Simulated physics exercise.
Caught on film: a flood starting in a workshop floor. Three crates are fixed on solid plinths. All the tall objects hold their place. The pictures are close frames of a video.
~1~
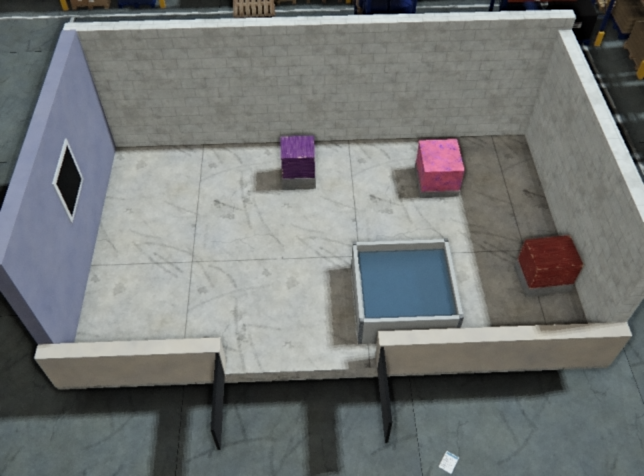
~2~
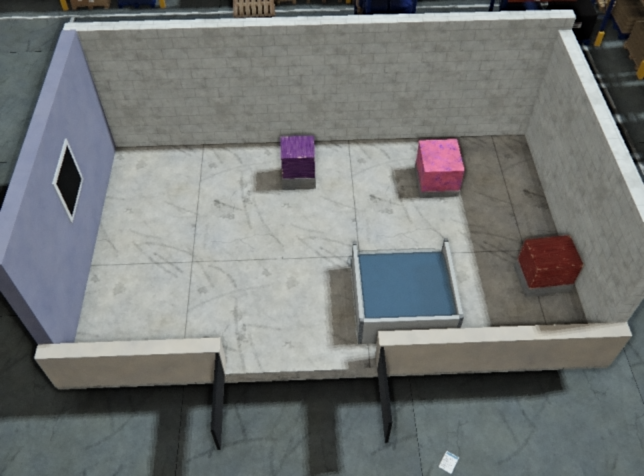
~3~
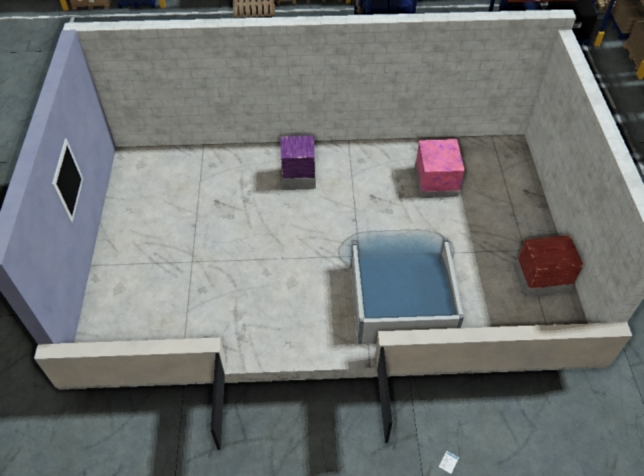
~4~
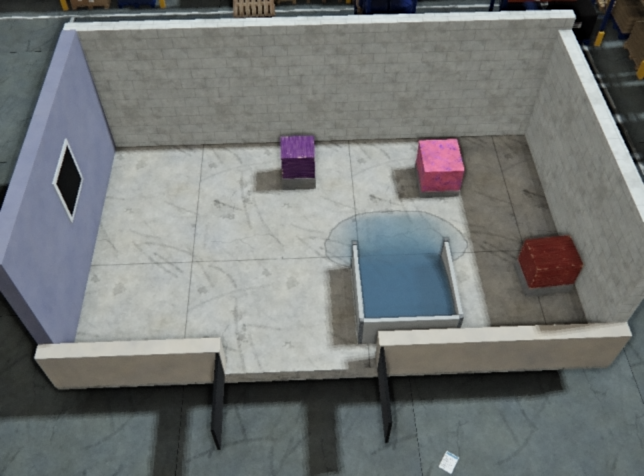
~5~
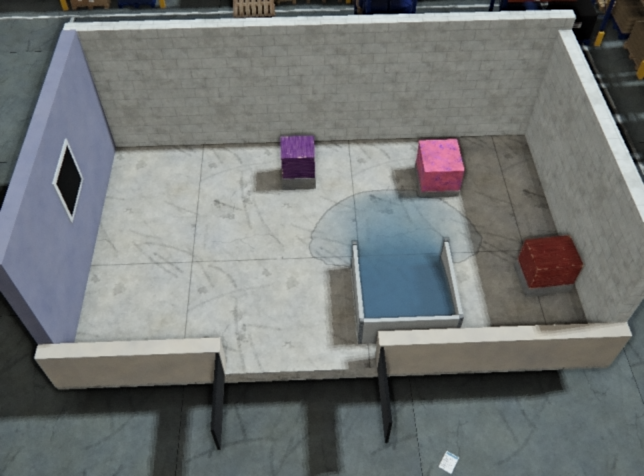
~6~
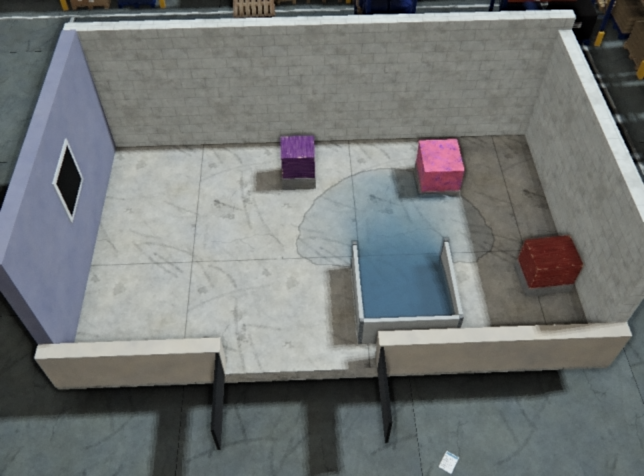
Open tank of blue water in a walled room losing its far side, water spreading out across the pale floor toward the back.
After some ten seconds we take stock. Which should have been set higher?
In the end: The pink crate is soaked; the purple crate keeps dry; the red crate keeps dry.
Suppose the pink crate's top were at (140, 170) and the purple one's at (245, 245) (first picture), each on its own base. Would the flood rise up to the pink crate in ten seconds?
My reading: Pink is safe.
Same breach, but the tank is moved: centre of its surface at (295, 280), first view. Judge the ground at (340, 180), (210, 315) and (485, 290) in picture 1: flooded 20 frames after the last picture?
One after the other: Awash, free of water, not flooded.
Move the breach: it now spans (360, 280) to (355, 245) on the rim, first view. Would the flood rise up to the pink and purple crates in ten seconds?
Then: Pink crate escapes it; purple crate stays dry.
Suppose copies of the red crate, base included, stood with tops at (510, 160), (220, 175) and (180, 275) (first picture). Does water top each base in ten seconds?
In that order: Remains dry, is safe, stays dry.
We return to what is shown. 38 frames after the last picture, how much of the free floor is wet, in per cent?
Some 70 per cent.
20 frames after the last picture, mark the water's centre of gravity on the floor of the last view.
Roughly at (383, 195).
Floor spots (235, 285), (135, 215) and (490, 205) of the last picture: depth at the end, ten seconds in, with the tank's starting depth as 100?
In turn 4, 6 and 6 in a hundred.
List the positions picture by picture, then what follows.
The open tank at (405, 282) is whole and still, in the first picture.
The front is at a hidden place, out from the gap on the open tank's far side, in the second picture.
Water pours out on the open tank's far side and has run to a hidden place, in the third picture.
The front is at (448, 227), out from the gap on the open tank's far side, in the fourth picture.
The front is at (416, 194), out from the gap on the open tank's far side, in the fifth picture.
Water pours out on the open tank's far side and has run to (394, 172), in the sixth picture.
A moment on, water covers 25 % of the floor; the pink crate water round its plinth, the purple crate water round its plinth, the red crate not reached.
Next, water covers 35 % of the floor; the pink crate water round its plinth, the purple crate water round its plinth, the red crate not reached.
Then, water covers 50 % of the floor; the pink crate water round its plinth, the purple crate water round its plinth, the red crate water round its plinth.
Later, water covers 70 % of the floor; the pink crate water round its plinth, the purple crate water round its plinth, the red crate water round its plinth.
In the end, water covers 90 % of the floor; the pink crate was topped, the purple crate stayed above the water, the red crate stayed above the water.
